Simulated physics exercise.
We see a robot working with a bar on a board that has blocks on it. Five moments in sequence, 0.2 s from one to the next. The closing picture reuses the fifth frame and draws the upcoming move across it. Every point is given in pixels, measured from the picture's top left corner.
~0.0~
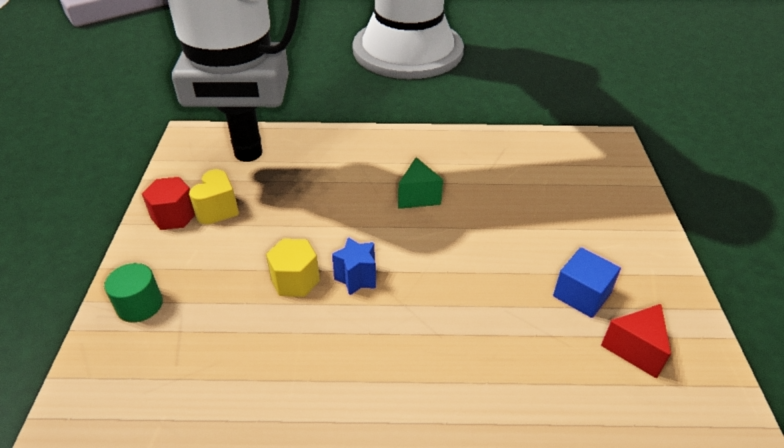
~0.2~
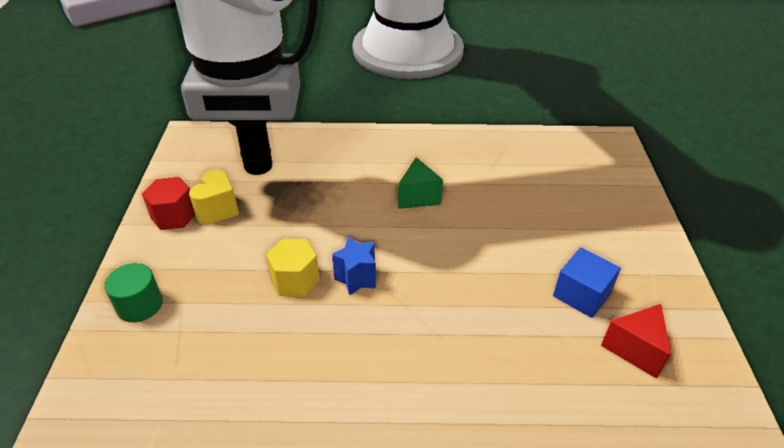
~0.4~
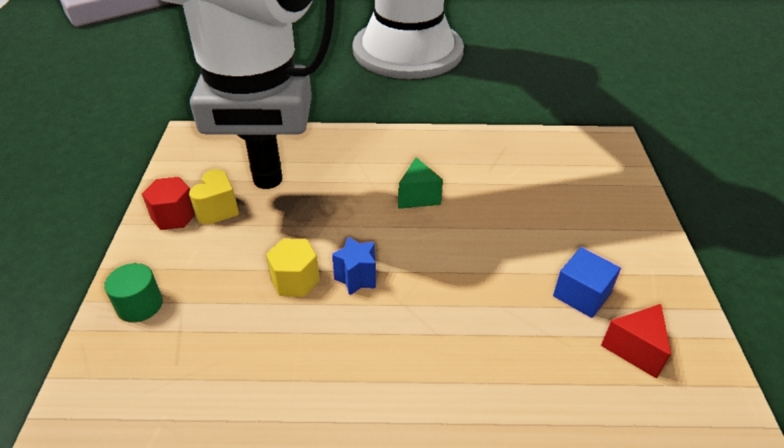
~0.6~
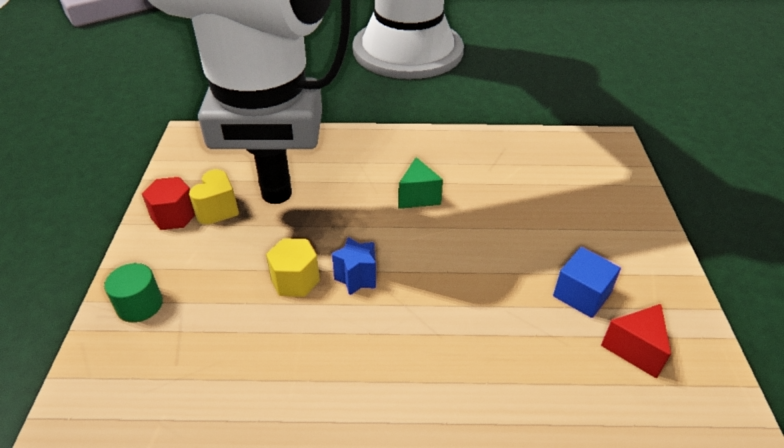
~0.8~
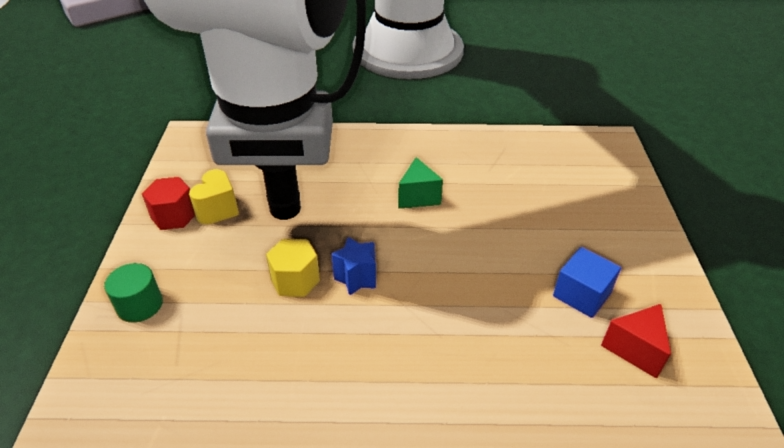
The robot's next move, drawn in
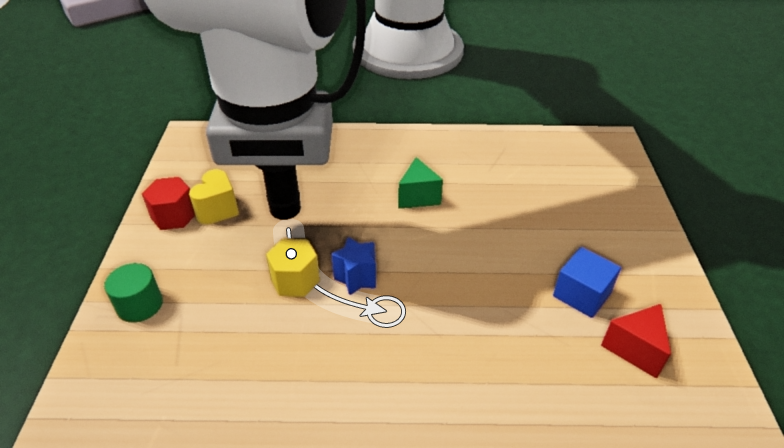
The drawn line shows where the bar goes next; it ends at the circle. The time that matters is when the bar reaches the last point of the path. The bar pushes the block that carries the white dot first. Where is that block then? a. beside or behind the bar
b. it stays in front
Answer: A.
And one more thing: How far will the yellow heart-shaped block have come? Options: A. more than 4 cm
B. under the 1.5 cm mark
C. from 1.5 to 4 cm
B (under the 1.5 cm mark)
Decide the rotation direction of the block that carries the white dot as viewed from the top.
Clockwise from above.
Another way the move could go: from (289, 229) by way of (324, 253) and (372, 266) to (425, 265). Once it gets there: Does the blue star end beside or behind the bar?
Answer: Yes.
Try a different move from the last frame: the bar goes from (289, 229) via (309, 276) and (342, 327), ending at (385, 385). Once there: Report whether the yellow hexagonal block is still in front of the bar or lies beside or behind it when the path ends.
At the end of the path, the bar has already lost the yellow hexagonal block, which lies beside or behind it.
Path on the board, from (289, 229) over (298, 266) and (333, 296) to (386, 311); the dot is on the yellow hexagonal block.
The first path, step by step. One third of the way, bar at (295, 248); yellow hexagonal block at (297, 270).
Two thirds of the way, bar at (332, 278); yellow hexagonal block at (309, 300), turned 25° clockwise.
At the end, bar at (386, 293); yellow heart-shaped block in place; yellow hexagonal block at (309, 300), turned 25° clockwise; blue star at (366, 255), turned 50° anticlockwise.
